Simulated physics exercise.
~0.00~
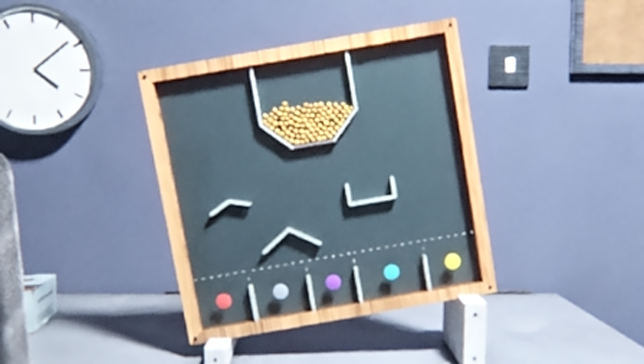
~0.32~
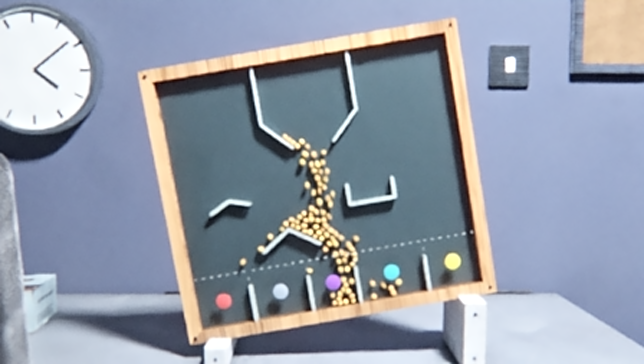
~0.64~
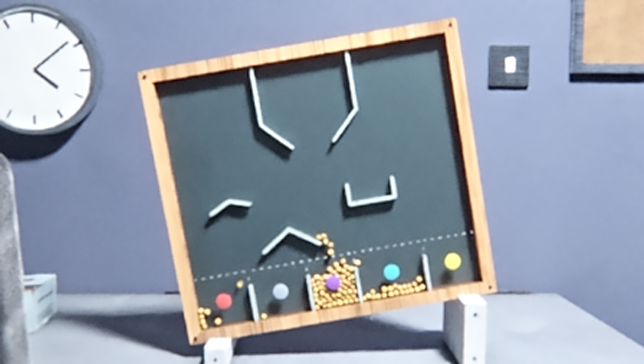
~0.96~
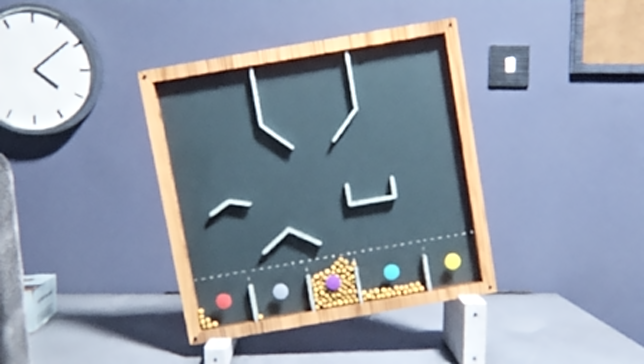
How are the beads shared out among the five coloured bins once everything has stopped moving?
The purple bin holds a high share, well over half of the beads, and the turquoise bin has a middling share. The red, grey and yellow bins are all low, with only a small cluster in red and little or nothing in the other two.
